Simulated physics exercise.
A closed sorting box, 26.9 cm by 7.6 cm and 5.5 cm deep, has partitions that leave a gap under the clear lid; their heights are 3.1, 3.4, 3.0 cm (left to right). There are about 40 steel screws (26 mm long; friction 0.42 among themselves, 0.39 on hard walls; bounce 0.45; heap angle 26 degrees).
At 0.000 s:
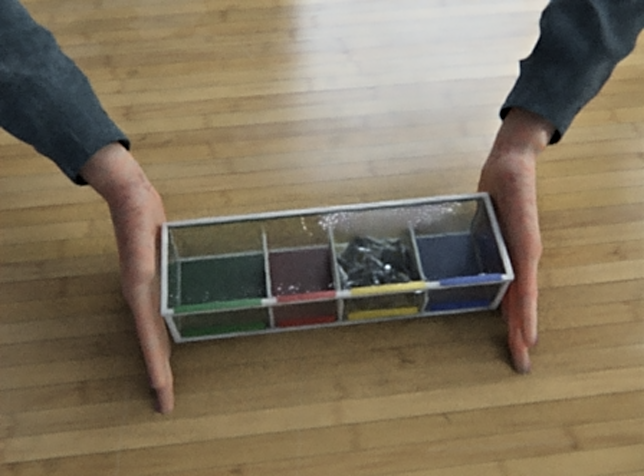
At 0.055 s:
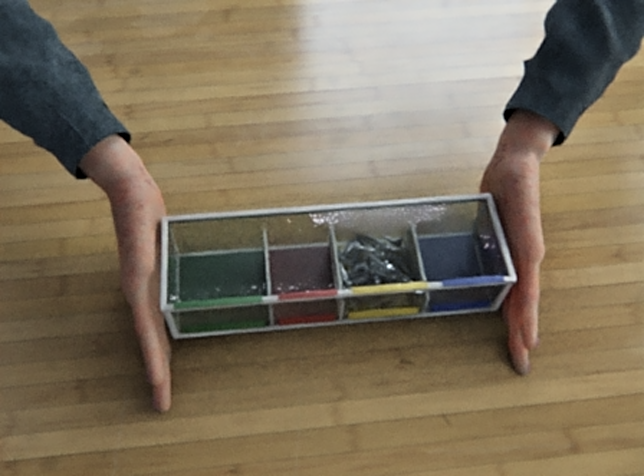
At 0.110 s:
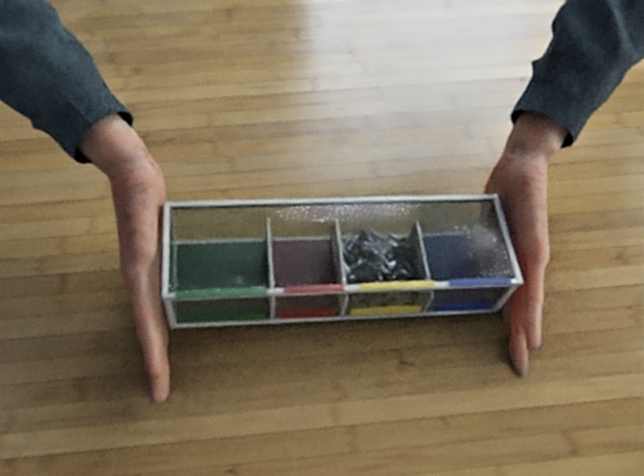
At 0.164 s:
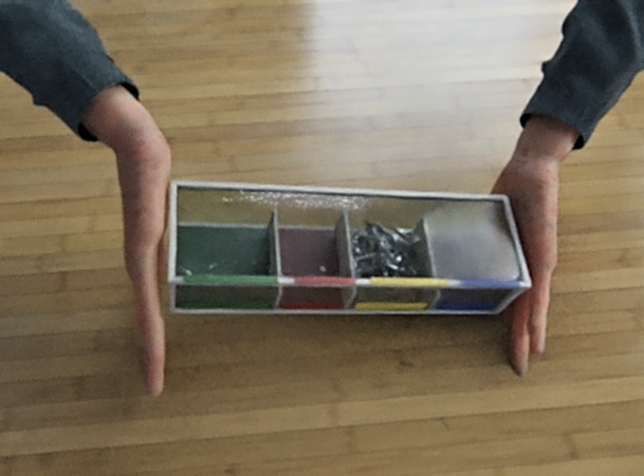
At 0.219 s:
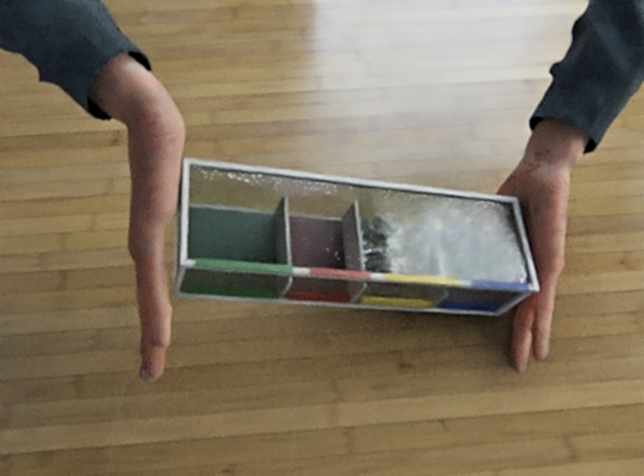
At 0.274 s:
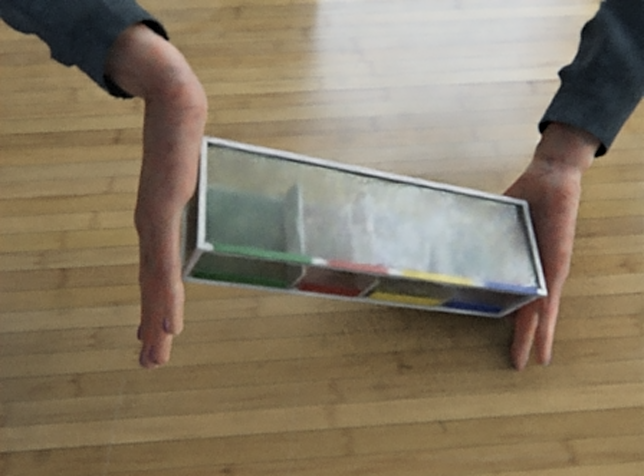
Two hands held a clear-lidded box with green, red, yellow and blue sections, metal bits piled in the yellow one, then raised its left end, tilting it steadily down toward the right.
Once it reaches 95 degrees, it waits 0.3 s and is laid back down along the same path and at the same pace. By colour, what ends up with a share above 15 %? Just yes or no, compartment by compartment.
Red gets a no, blue gets a yes, green gets a no, yellow gets a yes.
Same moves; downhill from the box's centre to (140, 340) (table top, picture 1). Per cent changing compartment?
Estimate: Some 65 per cent.
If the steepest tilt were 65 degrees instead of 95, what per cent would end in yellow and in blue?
You'd get yellow at 100 % and blue at 0 %.
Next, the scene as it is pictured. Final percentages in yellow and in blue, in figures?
The yellow compartment ends with 35 per cent, the blue one with 65 per cent.
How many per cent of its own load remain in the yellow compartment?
Something like 30 in a hundred.
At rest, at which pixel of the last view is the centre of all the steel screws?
Somewhere near (457, 283) in the last picture.
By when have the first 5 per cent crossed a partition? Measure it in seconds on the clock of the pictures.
Close to the 0.95 s mark.
After 1.16 s, tilt 95 degrees; blue 50 %, yellow 50 %.
Then, at 1.75 s, tilt 48 degrees; blue 65 %, yellow 35 %.
After 2.39 s, tilt 0 degrees; blue 65 %, yellow 35 %.
At rest (2.9 s), red 0 %, blue 65 %, green 0 %, yellow 35 %.
